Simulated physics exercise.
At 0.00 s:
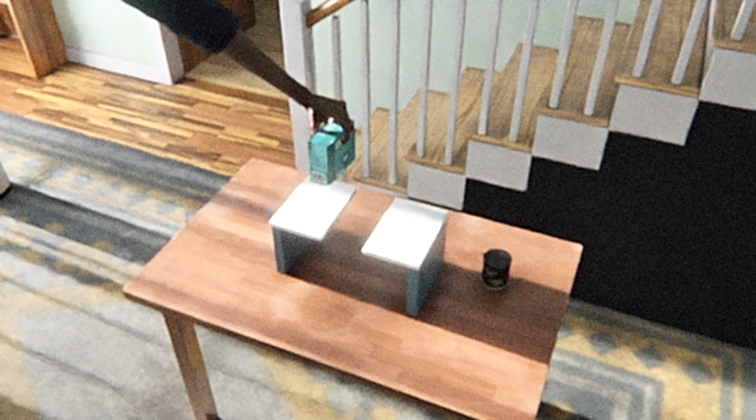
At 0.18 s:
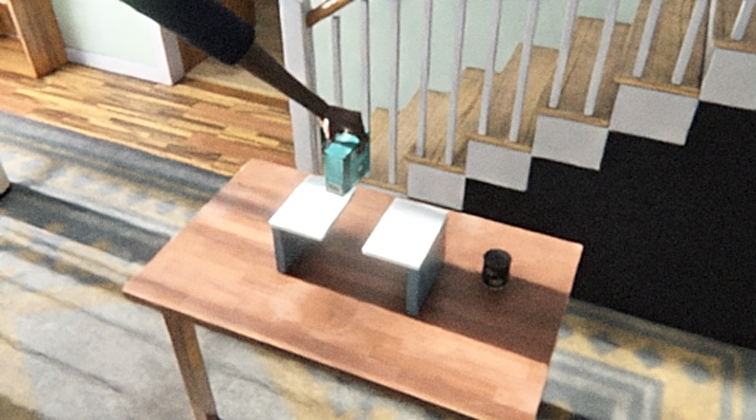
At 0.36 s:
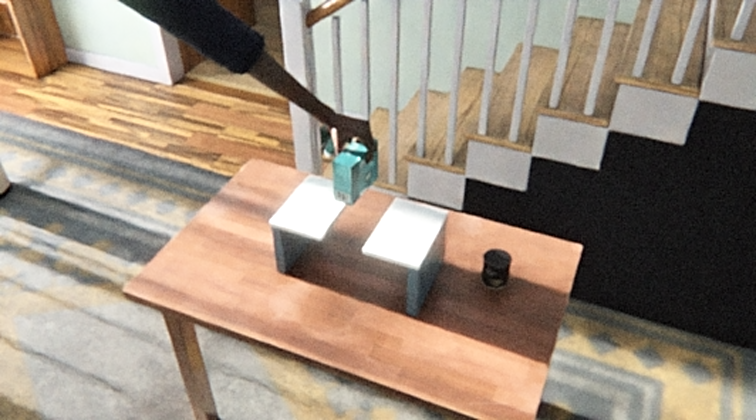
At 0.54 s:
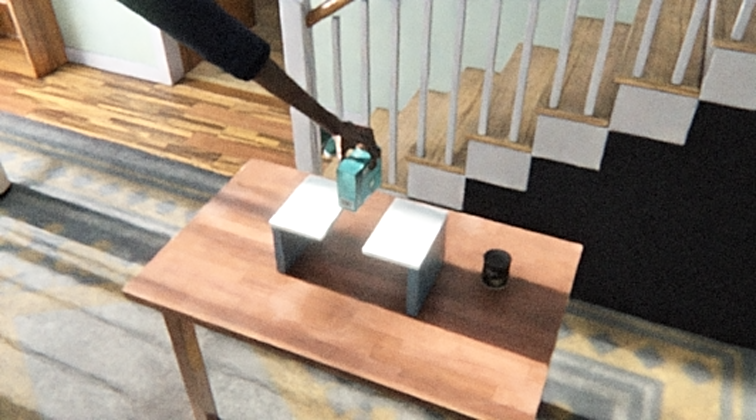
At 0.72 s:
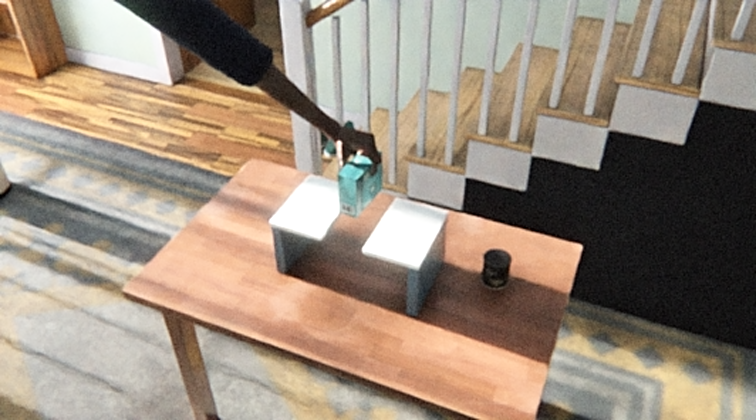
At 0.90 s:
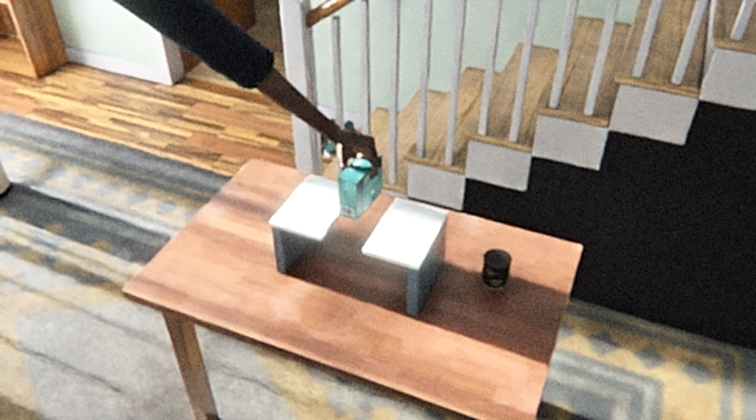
A hand held a turquoise packet above two white-topped supports on a wooden table, moved it a short way right and slightly down, then kept it still over the gap between them.
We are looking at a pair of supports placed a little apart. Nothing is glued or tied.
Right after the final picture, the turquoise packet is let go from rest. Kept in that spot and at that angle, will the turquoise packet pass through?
It passes through.
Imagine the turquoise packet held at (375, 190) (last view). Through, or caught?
It falls clear through.
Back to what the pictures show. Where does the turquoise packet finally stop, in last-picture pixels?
At about (362, 252).
After 1.10 s, turquoise packet shifted a little near (361, 199).
After 1.20 s, turquoise packet shifted about its own width near (362, 239).
After 1.30 s, turquoise packet shifted well along near (362, 249).
In the end (1.9 s), moved from the start, turquoise packet; black tin unmoved. At the end, from the last picture's camera, turquoise packet near (362, 252). The packet goes down the gap.
